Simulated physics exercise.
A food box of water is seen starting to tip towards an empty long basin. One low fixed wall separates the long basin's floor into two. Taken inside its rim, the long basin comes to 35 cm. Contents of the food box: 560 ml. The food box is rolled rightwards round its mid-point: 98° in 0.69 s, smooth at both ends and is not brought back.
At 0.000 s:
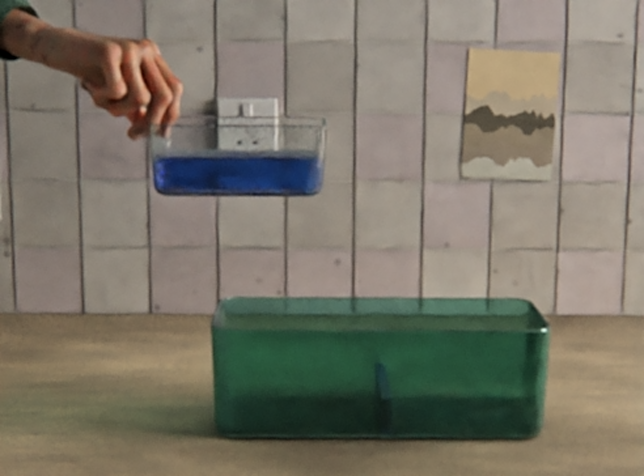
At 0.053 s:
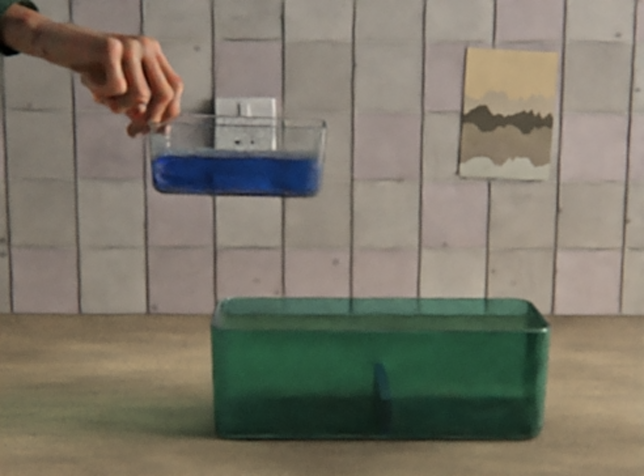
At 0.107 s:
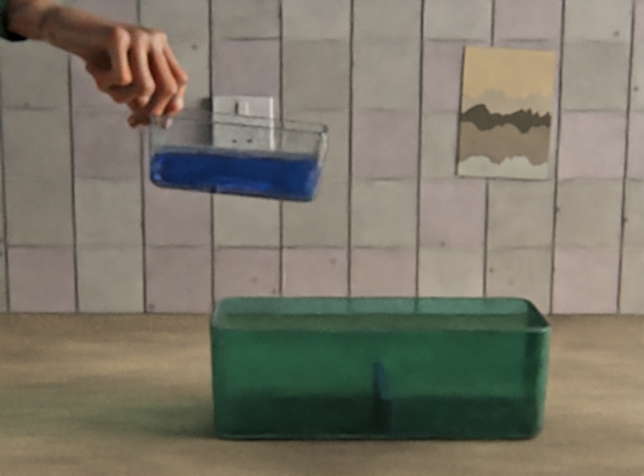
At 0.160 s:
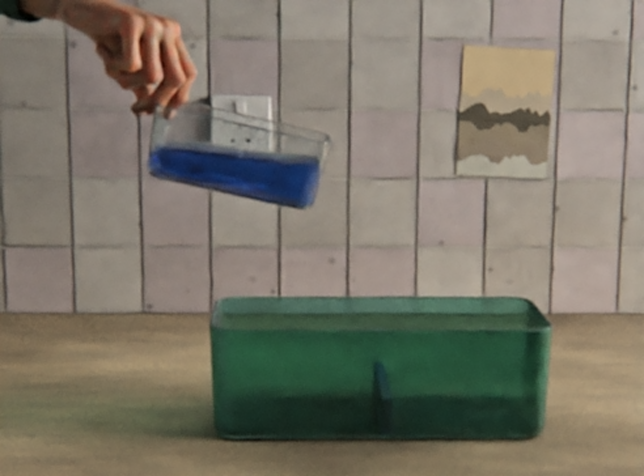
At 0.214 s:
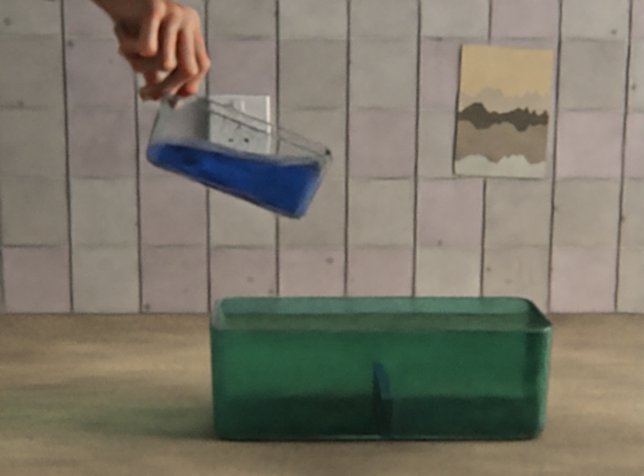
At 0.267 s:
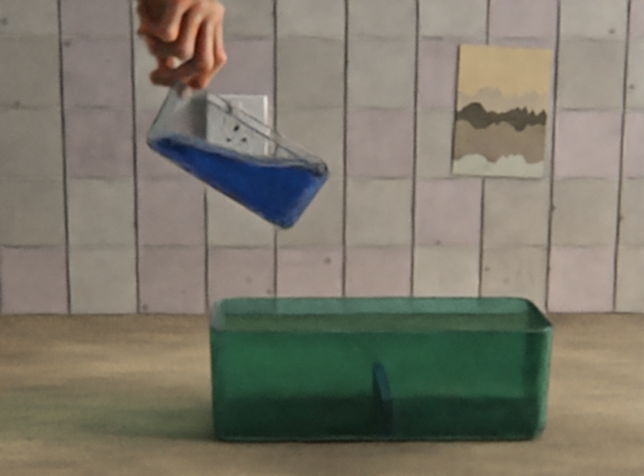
A hand steadily tilts a clear container of blue liquid rightwards above a long green basin.
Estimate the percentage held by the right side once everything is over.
I would say 30 per cent.
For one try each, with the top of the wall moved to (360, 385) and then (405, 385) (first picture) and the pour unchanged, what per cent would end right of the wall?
55 per cent first, 15 per cent second.
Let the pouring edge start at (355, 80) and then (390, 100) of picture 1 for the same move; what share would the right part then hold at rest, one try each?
65 then 75 %.
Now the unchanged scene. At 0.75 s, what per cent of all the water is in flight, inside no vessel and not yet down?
Near 5 percent.
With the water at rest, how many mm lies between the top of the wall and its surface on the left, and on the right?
Left roughly 22 mm; right roughly 32 mm.
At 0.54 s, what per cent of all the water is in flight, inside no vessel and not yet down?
I'd put it at about 54 percent.
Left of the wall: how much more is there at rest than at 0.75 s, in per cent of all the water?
6 %.
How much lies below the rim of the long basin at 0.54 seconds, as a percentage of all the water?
Some 28 per cent.
Then, 0.54 s in, the tilt is 88° and 18 per cent is still to pour, 18 is left of the wall and 10 right of it.
Then, 0.75 s in, the tilt is 98° and 5 per cent is still to pour, 59 is left of the wall and 29 right of it.
Then, 0.96 s in, the tilt is 98° and 1 per cent is still to pour, 62 is left of the wall and 29 right of it.
Then, 1.19 s in, the tilt is 98° and 0 per cent is still to pour, 65 is left of the wall and 30 right of it.
Finally, 65 per cent lies left of the wall, 30 right of it and 5 outside.
